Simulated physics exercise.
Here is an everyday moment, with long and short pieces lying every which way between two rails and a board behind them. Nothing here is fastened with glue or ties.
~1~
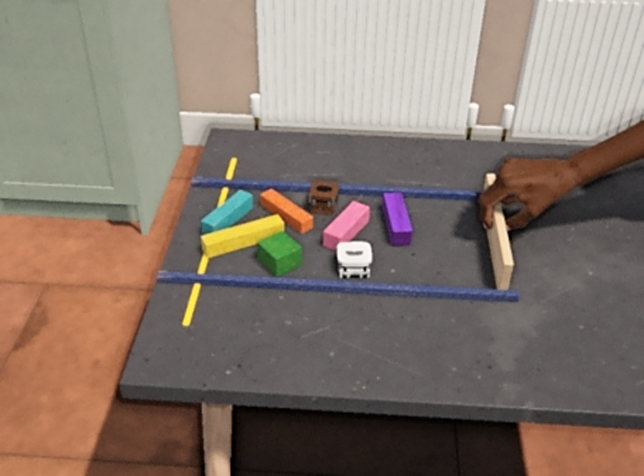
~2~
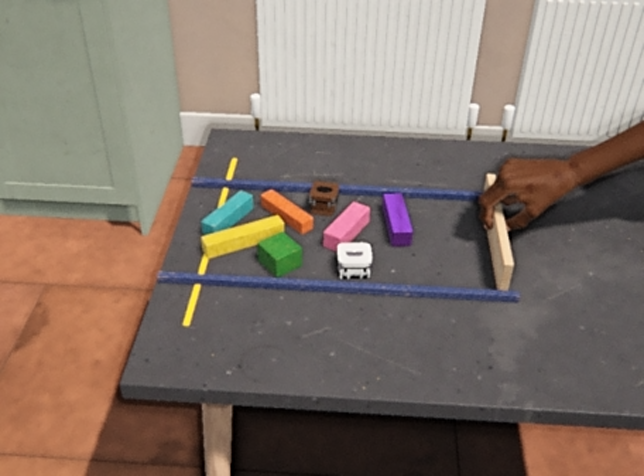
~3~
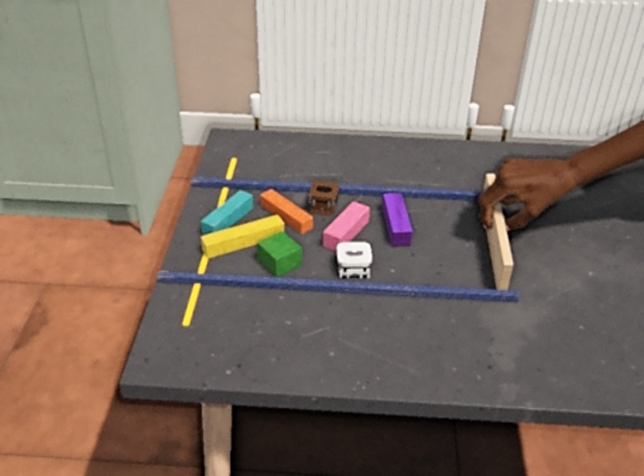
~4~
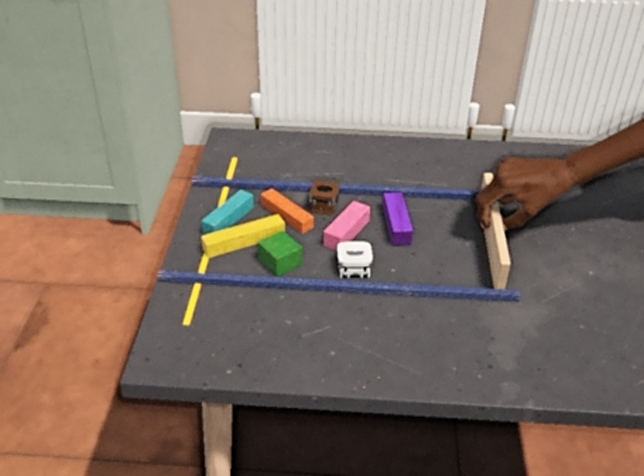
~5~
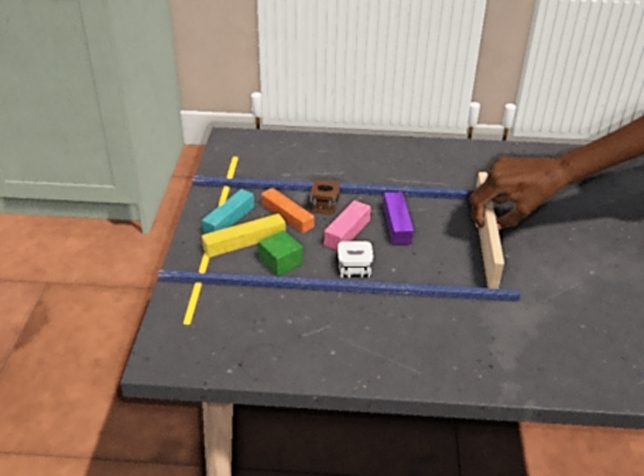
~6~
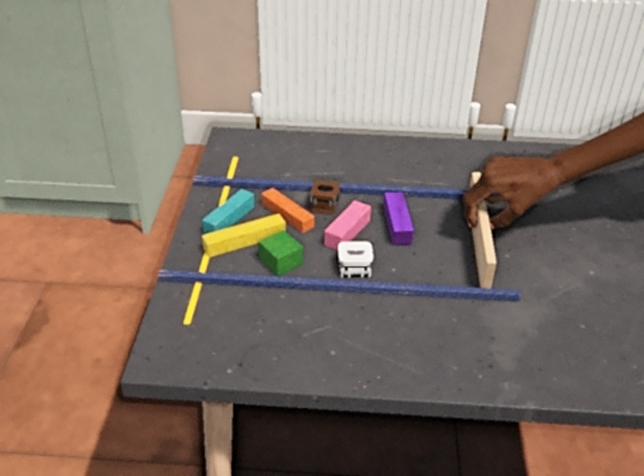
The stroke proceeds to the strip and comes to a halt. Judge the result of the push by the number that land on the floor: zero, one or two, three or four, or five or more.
Watch it: A handful - three or four - go plunging down.
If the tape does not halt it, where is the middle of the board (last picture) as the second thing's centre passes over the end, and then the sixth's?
About (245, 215), then (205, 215).
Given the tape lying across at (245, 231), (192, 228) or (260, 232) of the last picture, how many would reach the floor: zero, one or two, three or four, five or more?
Taken in the order given: One to two, at least five, none at all.
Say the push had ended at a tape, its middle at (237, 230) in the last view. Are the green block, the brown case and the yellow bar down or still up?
What happens: The green block does not come off, the brown case does not come off, the yellow bar goes down.
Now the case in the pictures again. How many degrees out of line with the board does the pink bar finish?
Around 0 degrees.
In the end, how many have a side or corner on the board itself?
It's 2 of them.
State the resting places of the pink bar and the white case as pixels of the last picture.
Roughly at (186, 218) and at (190, 251), in that order.
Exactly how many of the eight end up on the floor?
A count of exactly 4.
Soon after, none off yet; turquoise bar at rest near (229, 213); yellow bar at rest near (245, 235); orange bar at rest near (287, 210).
Then, none off yet; turquoise bar at rest near (229, 213); yellow bar moved a little near (234, 237); orange bar moved a little near (268, 205).
Further on, none off yet; turquoise bar moved about its own width near (187, 208); yellow bar moved about its own width near (177, 238); orange bar moved about its own width near (208, 199).
At rest, the number that fall off is three or four; fallen, green block, orange bar, yellow bar and turquoise bar.
